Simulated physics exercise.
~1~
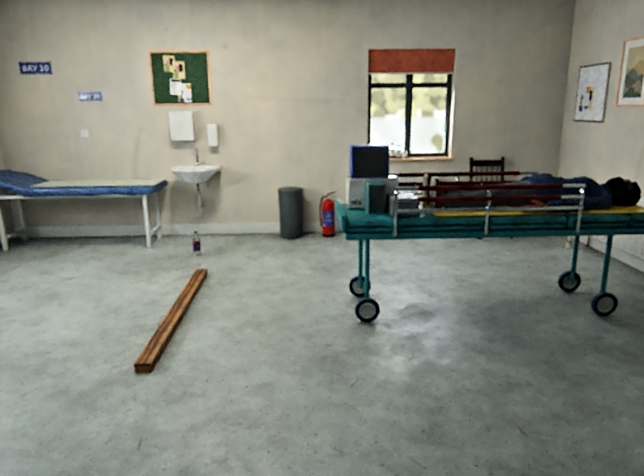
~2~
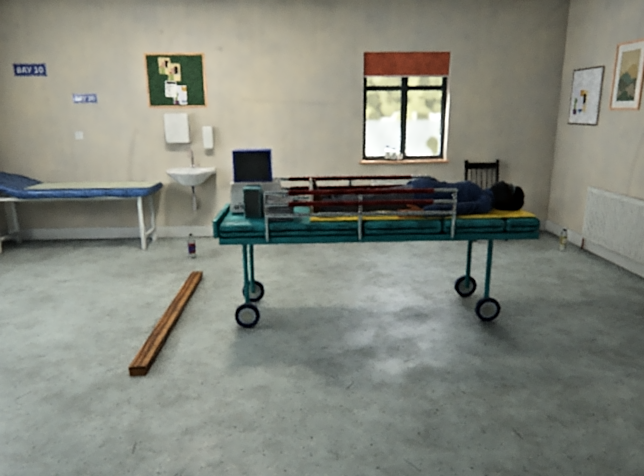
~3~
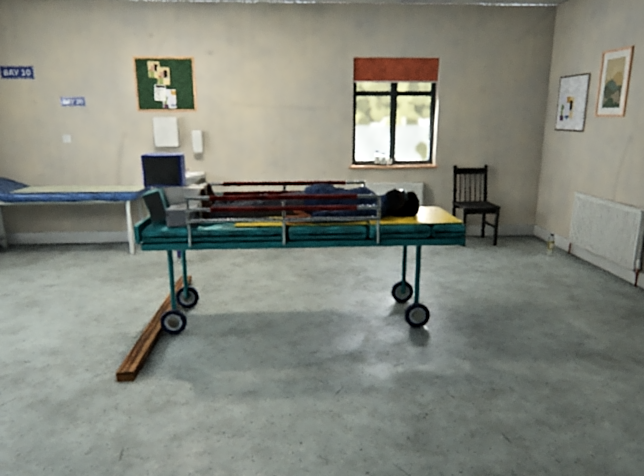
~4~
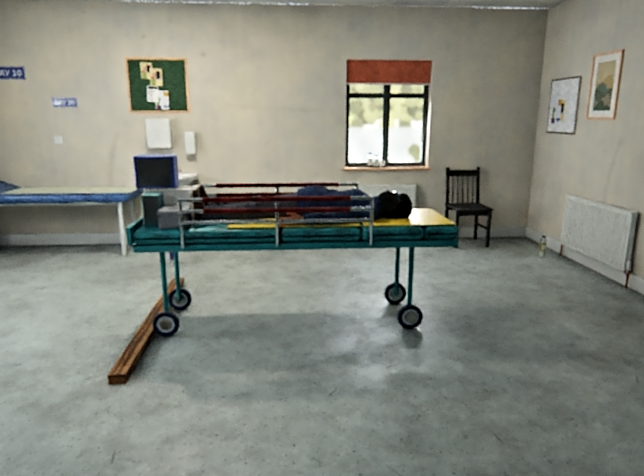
A teal wheeled stretcher carrying a dark-haired person lying feet first rolls leftward across the grey floor of a clinic room, seen side-on. A blue monitor, a teal pump and other loose items sit near its left end, while a brown wooden sill lies across the floor ahead, with a blue-topped bed and a sink behind. The view pans slightly right as the stretcher reaches the sill and stops there, staying level. The pump tips into a lean, then settles upright again. At the end the person and all the loose items are still on the stretcher.
